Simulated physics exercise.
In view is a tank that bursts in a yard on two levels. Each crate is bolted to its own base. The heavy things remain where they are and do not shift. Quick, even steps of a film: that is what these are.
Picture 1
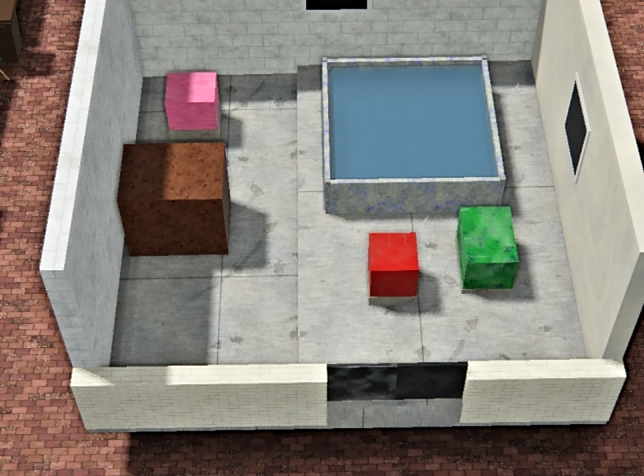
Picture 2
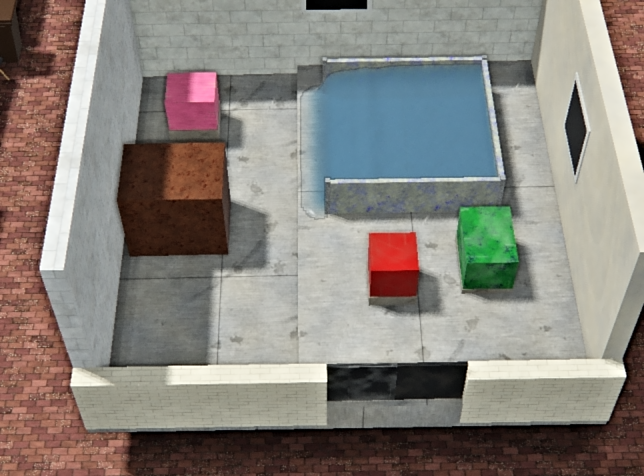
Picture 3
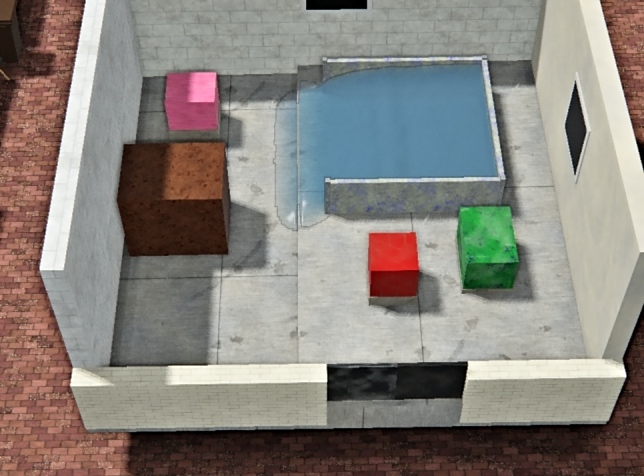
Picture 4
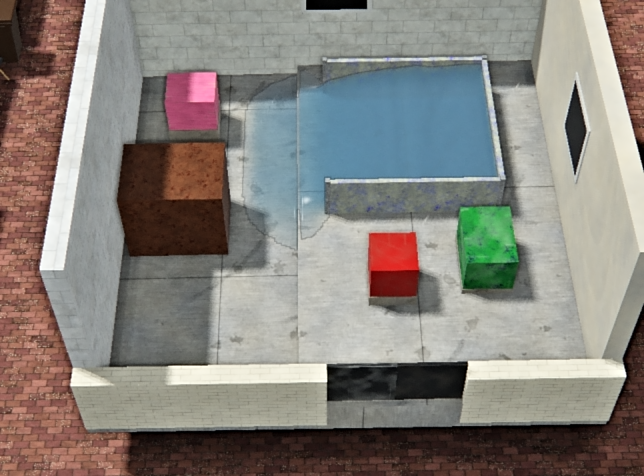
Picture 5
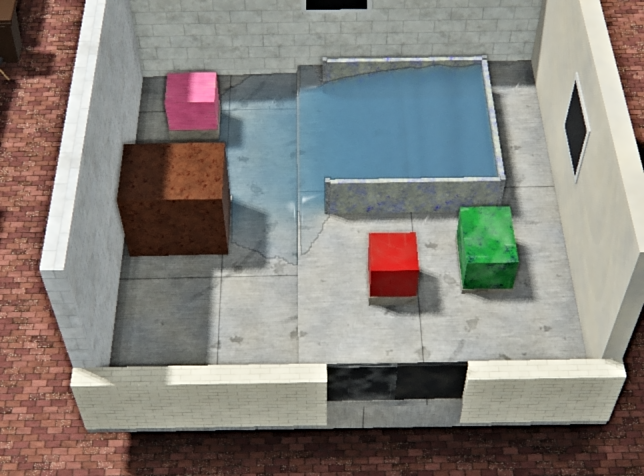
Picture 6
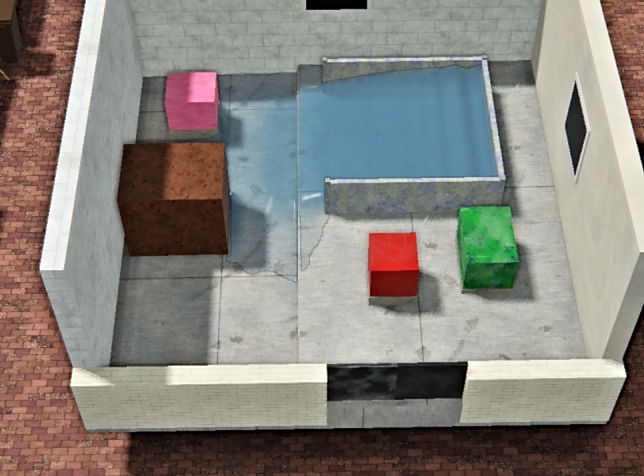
Water burst out of the left side of an open tank in a walled yard, spread left across the gray floor in a thin sheet, and reached the brown and pink blocks.
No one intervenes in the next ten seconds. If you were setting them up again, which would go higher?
One by one: The pink crate gets dampened by the water; the green crate avoids any dampness from the water; the red crate avoids any dampness from the water.
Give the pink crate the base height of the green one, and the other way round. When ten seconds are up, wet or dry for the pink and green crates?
In that case the pink one is flooded and the green one is left dry.
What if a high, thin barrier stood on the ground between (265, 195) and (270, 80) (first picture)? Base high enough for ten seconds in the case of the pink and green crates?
In short: Pink escapes it; green is safe.
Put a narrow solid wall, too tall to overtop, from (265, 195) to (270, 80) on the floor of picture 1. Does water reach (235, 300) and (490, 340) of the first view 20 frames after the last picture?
In order, I'd call them inundated and bare.
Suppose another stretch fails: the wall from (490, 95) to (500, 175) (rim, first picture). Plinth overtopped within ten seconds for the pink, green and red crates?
As it turns out, the pink crate stays unwetted, the green crate is swamped, and the red crate stays unwetted.
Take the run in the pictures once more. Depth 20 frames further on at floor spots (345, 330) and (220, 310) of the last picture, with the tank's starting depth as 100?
Respectively, around 0 and 4 percent.
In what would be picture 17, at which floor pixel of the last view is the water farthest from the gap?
(137, 400).
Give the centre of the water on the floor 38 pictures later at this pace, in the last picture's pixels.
The balance point is around (250, 201).
A moment on, water covers 30 % of the floor; the pink crate water round its plinth, the green crate not reached, the red crate not reached.
Next, water covers 45 % of the floor; the pink crate water round its plinth, the green crate not reached, the red crate not reached.
Then, water covers 50 % of the floor; the pink crate water round its plinth, the green crate not reached, the red crate not reached.
Later, water covers 65 % of the floor; the pink crate water round its plinth, the green crate not reached, the red crate not reached.
In the end, water covers 95 % of the floor; the pink crate was topped, the green crate stayed above the water, the red crate stayed above the water.
